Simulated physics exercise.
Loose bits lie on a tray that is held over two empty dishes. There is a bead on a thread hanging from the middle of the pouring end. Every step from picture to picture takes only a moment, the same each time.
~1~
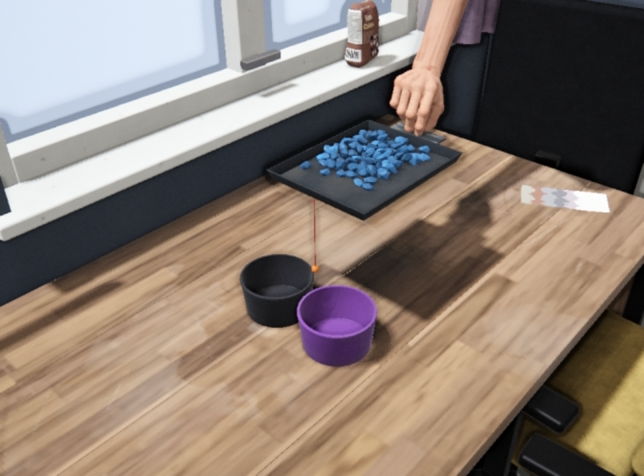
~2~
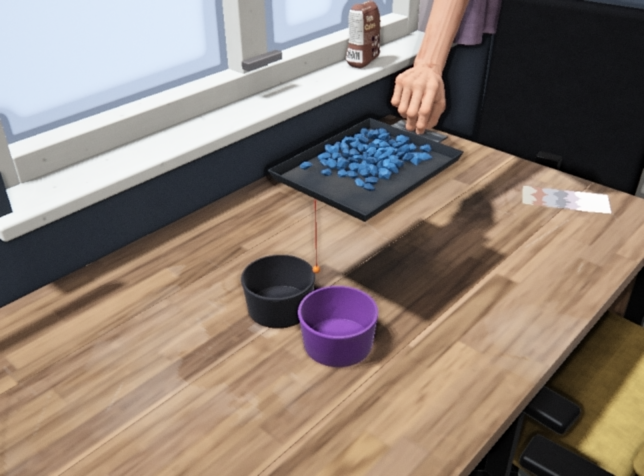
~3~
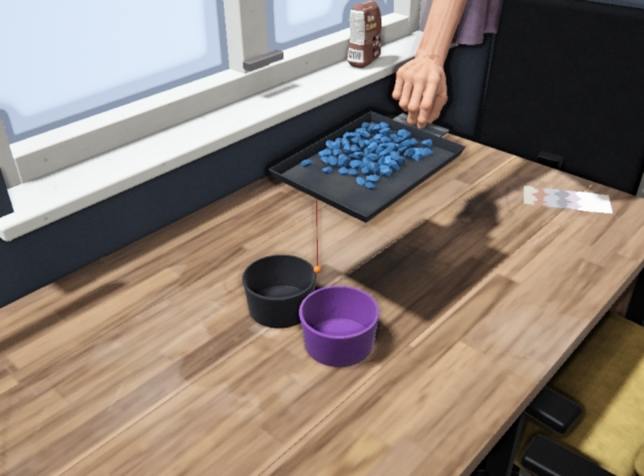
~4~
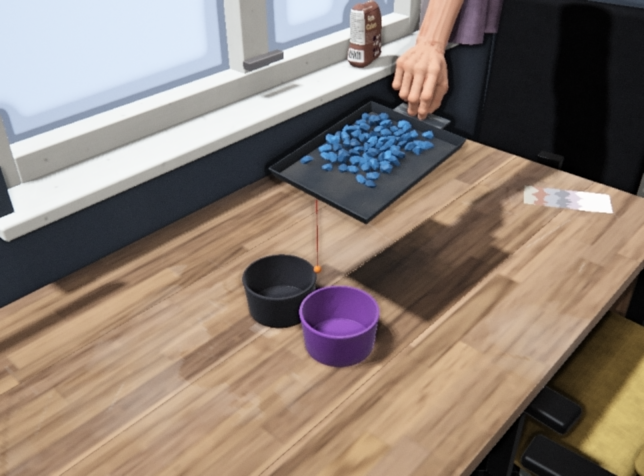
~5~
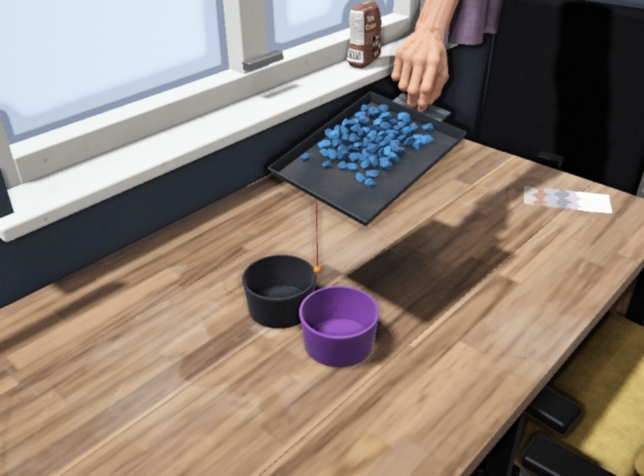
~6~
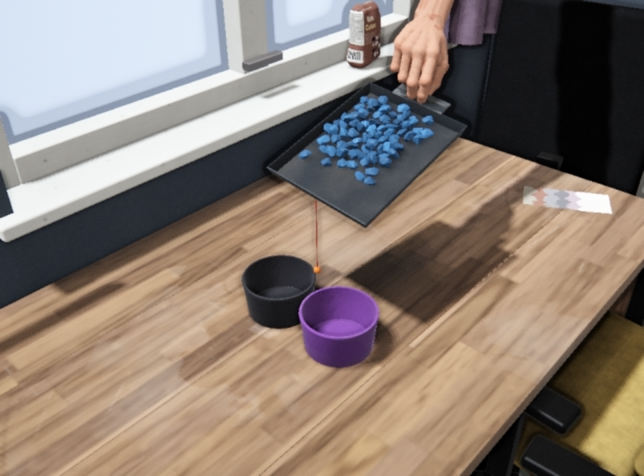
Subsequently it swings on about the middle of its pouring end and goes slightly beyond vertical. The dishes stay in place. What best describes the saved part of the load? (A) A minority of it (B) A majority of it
Answer: B.
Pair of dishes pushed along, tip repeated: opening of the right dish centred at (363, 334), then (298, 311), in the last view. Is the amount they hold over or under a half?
For the two tries in order: Exceeding half, not as much as half.
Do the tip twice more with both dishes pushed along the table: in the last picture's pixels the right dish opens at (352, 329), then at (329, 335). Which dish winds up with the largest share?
The first time it is the dish to the right, and the second time it is the dish to the right.
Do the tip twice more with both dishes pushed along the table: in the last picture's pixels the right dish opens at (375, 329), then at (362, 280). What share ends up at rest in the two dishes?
Around 80 and around 0 per cent, in that order.
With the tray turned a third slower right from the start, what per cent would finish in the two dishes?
Estimate: Around 90%.
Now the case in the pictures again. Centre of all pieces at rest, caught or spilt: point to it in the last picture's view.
Once nothing moves, the middle sits near (343, 336).
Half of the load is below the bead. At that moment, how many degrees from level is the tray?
Somewhere near 80°.
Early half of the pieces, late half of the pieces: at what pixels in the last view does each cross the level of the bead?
It passes near (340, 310) first and then near (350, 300).
Soon, tray tipped steeply; most on the tray; a small part in the right dish; about a quarter in the air.
A while on, tray tipped past a quarter turn; most in the right dish; a stray few in the left dish; a small part outside both; a small part in the air.
Towards the end, tray tipped past a quarter turn; most in the right dish; a stray few in the left dish; a small part outside both.
Finally, tray tipped past a quarter turn; most in the right dish; a stray few in the left dish; a small part outside both.
